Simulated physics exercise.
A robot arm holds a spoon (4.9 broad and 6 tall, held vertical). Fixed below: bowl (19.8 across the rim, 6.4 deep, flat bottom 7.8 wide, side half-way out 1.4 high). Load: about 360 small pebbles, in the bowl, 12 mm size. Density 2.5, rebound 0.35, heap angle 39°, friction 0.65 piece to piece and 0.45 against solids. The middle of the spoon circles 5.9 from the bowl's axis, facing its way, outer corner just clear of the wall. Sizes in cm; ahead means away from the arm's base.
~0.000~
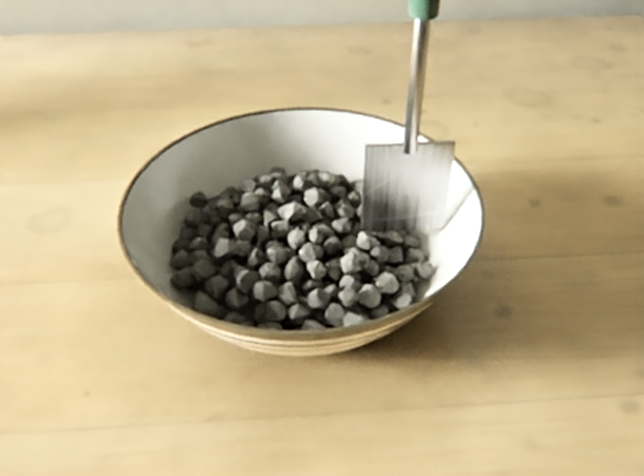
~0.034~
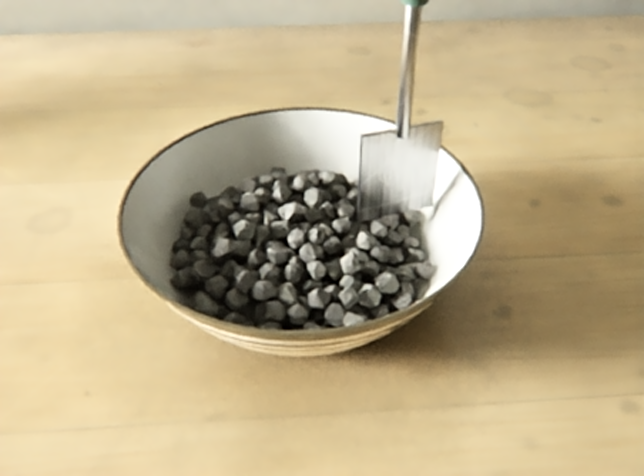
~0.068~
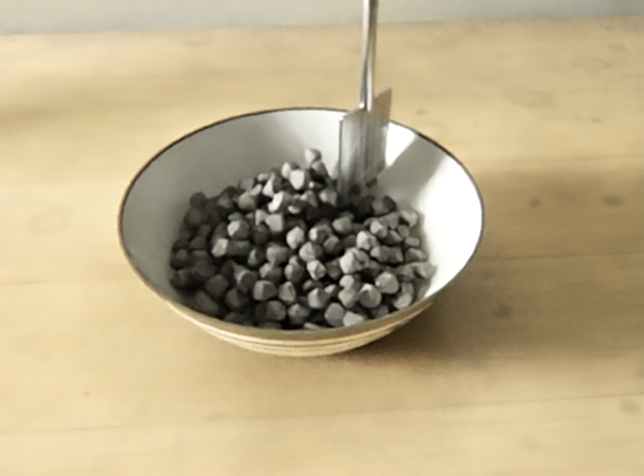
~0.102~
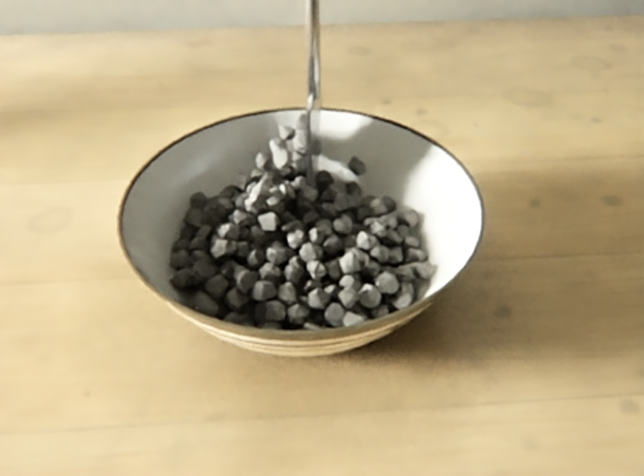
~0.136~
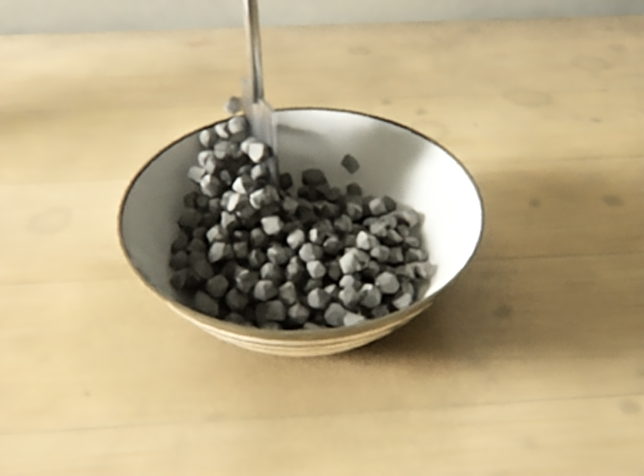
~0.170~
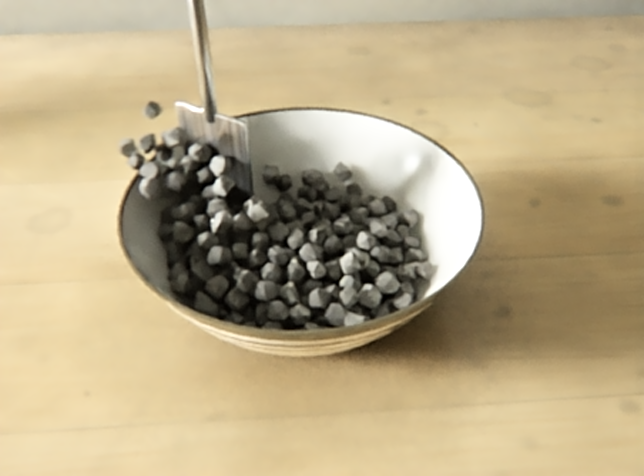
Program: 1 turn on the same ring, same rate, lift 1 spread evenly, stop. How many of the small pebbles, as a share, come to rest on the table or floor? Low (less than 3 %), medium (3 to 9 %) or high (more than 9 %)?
Answer: High; more than 9 % of the small pebbles finish on the table or floor.
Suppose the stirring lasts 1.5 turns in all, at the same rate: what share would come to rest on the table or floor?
Then about 15 per cent.
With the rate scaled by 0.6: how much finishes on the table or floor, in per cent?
About 5 per cent.
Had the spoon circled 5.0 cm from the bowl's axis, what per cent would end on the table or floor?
In that case some 35 per cent.
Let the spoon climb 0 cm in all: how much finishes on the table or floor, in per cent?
About 20 per cent.
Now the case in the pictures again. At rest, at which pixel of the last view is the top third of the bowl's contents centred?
Near (318, 243).
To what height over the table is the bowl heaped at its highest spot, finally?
About 5.5 cm.
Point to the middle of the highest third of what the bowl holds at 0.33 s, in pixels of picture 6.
Around (339, 268).
After 0.25 s, 224° round, highest piece 11 above the table; 347 in the bowl, 1 on the table or floor, 11 in flight or on the tool.
After 0.33 s, 302° round, highest piece 11 above the table; 323 in the bowl, 8 on the table or floor, 28 in flight or on the tool.
After 0.57 s, 0° round, highest piece 6 above the table; 308 in the bowl, 51 on the table or floor.
After 1.27 s, 0° round, highest piece 6 above the table; 308 in the bowl, 51 on the table or floor.
In the end, 308 in the bowl, 51 on the table or floor. That is 14 % on the table or floor.
